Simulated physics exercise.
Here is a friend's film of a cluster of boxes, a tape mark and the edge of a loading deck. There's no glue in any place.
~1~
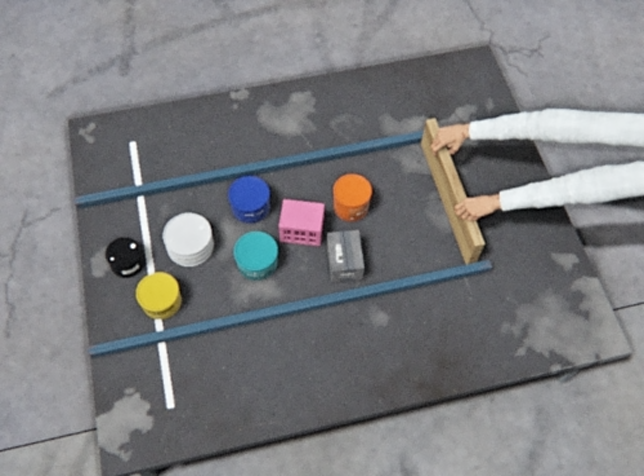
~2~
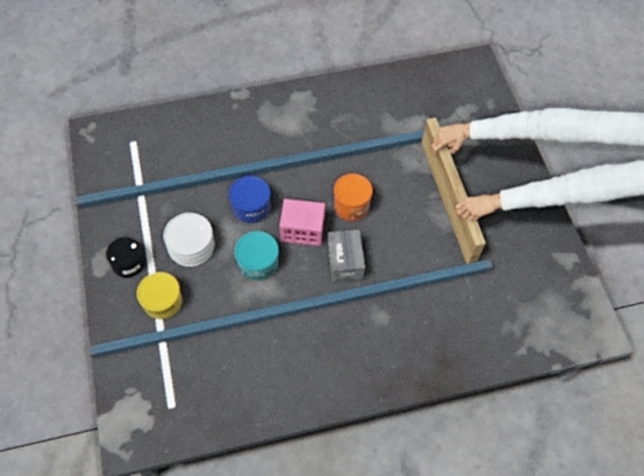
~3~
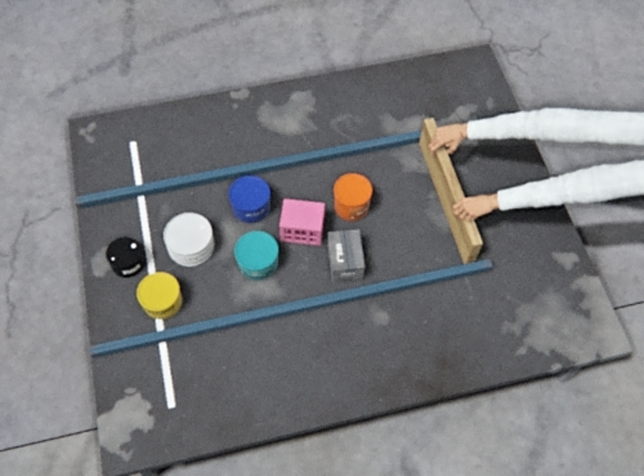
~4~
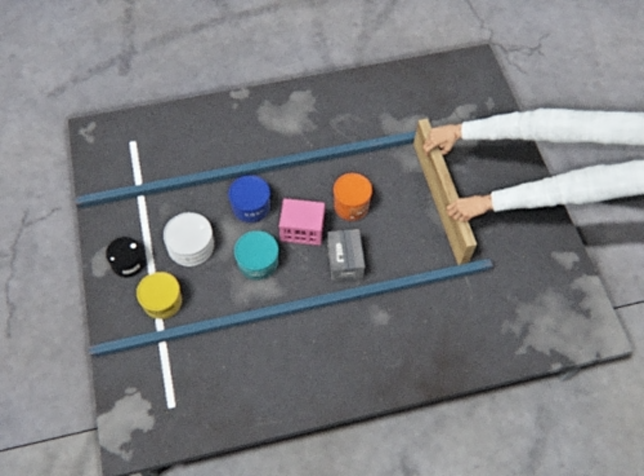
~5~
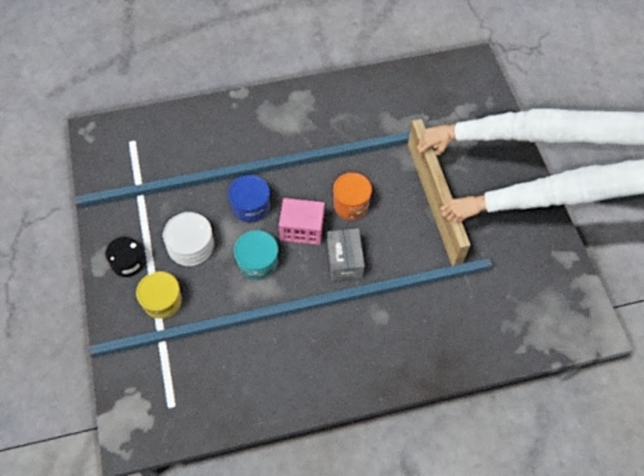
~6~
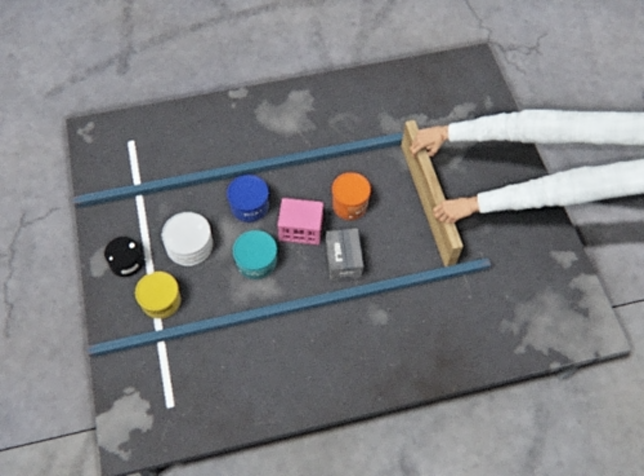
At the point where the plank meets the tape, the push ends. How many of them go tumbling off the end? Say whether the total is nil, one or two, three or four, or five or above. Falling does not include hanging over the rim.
The push is going to send one or two over the edge.
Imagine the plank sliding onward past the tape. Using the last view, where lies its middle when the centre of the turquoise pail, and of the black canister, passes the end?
For the turquoise pail, about (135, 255); for the black canister, about (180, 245).
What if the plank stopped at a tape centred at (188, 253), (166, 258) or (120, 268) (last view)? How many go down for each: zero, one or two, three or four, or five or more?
Going one by one, the answers are zero, just one or two and at least five.
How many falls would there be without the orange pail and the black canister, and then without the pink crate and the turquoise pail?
The answer is 1 and then 1.
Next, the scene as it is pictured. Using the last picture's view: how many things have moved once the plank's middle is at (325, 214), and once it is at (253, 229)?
4 and 6.
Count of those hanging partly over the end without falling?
I get 2.
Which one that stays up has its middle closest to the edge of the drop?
White canister.
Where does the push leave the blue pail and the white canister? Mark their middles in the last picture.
The blue pail settles near (120, 210); as for the white canister, near (83, 251).
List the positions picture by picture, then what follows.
In the first picture, black canister (125, 258); yellow pail (160, 297); white canister (189, 240); plank (451, 191); tape (150, 262).
In the second picture, yellow pail (160, 296); plank (451, 190).
In the third picture, white canister (190, 240); orange pail (352, 198).
In the fourth picture, black canister (126, 257); blue pail (250, 200).
In the fifth picture, yellow pail (160, 296); pink crate (302, 222).
In the sixth picture, black canister (124, 257); yellow pail (159, 296); white canister (188, 239); plank (430, 193); tape (149, 262).
Early on, none off yet; black canister at rest near (124, 257); yellow pail at rest near (159, 296); white canister at rest near (188, 239).
A while later, none off yet; black canister travelled about its own width near (103, 261); yellow pail travelled about its own width near (117, 302); white canister travelled about its own width near (139, 240).
Finally, the number that fall off is one or two; lost, yellow pail and black canister.
